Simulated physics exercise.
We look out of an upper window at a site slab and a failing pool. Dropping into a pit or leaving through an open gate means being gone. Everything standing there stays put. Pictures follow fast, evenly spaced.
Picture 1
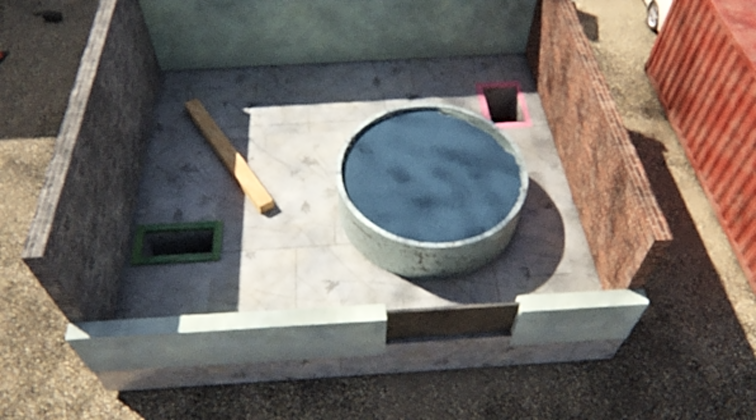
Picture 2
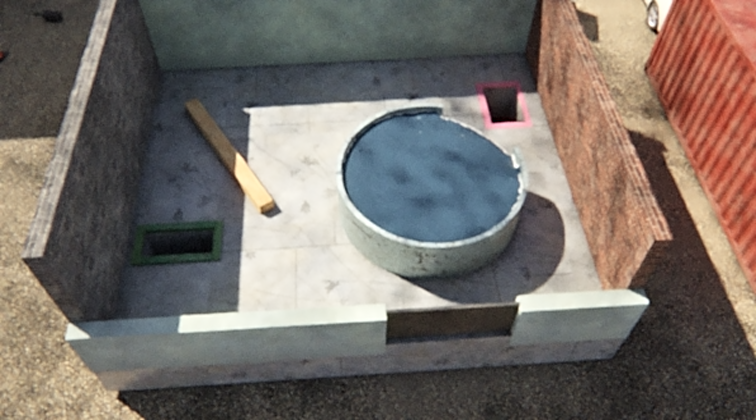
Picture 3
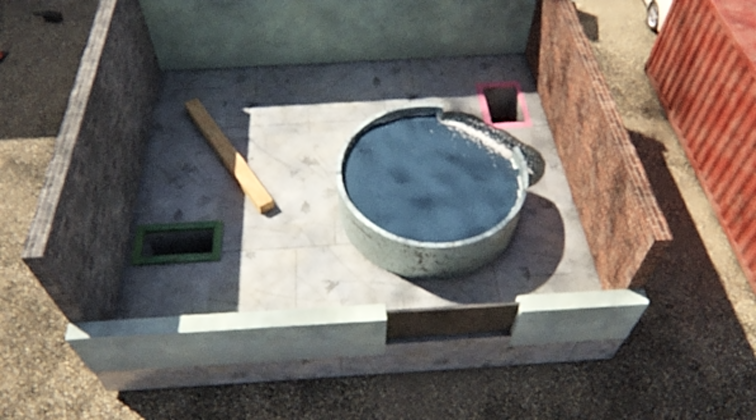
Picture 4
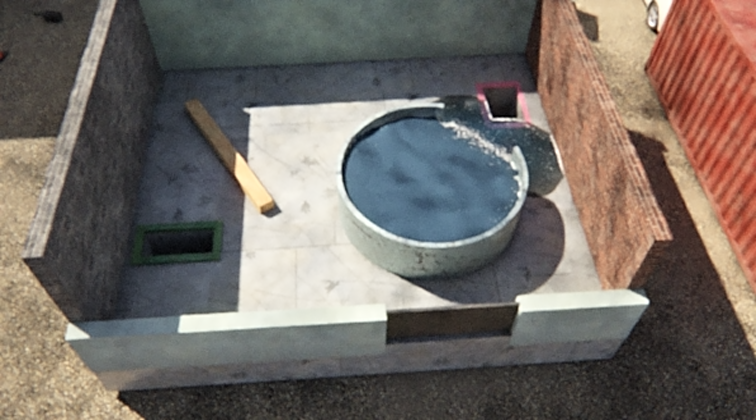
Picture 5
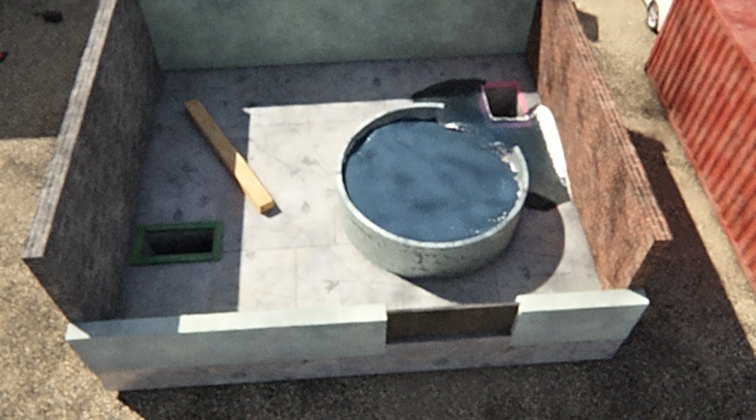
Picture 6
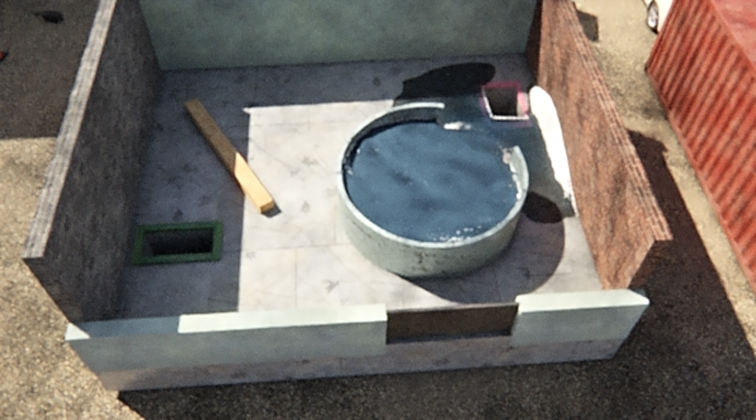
Water pours from a gap in the round tank's far side and spreads around the pink-edged pit.
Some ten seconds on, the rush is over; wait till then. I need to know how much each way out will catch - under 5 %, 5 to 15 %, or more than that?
Here you go: The gate catches under 5 %; the green pit catches under 5 %; the pink pit catches more than 15 %.
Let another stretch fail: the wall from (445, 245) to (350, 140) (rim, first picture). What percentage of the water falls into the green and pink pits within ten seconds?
In percent: Green 40, pink 8.
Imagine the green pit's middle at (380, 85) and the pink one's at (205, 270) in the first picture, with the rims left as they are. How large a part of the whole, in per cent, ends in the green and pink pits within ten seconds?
Estimated shares - green: 25 %; pink: 8 %.
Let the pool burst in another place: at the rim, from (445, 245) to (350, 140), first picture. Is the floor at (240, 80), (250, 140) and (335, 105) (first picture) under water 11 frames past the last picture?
Soaked, then soaked, then unsoaked.
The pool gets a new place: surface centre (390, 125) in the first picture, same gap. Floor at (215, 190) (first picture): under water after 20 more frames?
Location check: Unreached.
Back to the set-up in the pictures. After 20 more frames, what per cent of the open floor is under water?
I'd put it at roughly 45 per cent.
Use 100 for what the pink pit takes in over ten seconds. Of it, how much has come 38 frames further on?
Near 85 in a hundred.
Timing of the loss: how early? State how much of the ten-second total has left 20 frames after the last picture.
Note - share reached: 60 %.
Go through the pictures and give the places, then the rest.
In the first frame, still water in the round tank at (431, 172).
In the second frame, water pours out on the round tank's far side and has run to a hidden place.
In the third frame, the front is at a hidden place, out from the gap on the round tank's far side.
In the fourth frame, the front is at (448, 100), out from the gap on the round tank's far side.
In the fifth frame, the front is at (472, 81), out from the gap on the round tank's far side.
In the sixth frame, the front is at (484, 66), out from the gap on the round tank's far side.
A moment on, water covers 20 % of the floor; the gate 0 %, the green pit 0 %, the pink pit 9 %.
Next, water covers 25 % of the floor; the gate 0 %, the green pit 0 %, the pink pit 19 %.
Then, water covers 45 % of the floor; the gate 0 %, the green pit 0 %, the pink pit 32 %.
Later, water covers 70 % of the floor; the gate 0 %, the green pit 0 %, the pink pit 46 %.
In the end, water covers 95 % of the floor; the gate 0 %, the green pit 0 %, the pink pit 56 %.
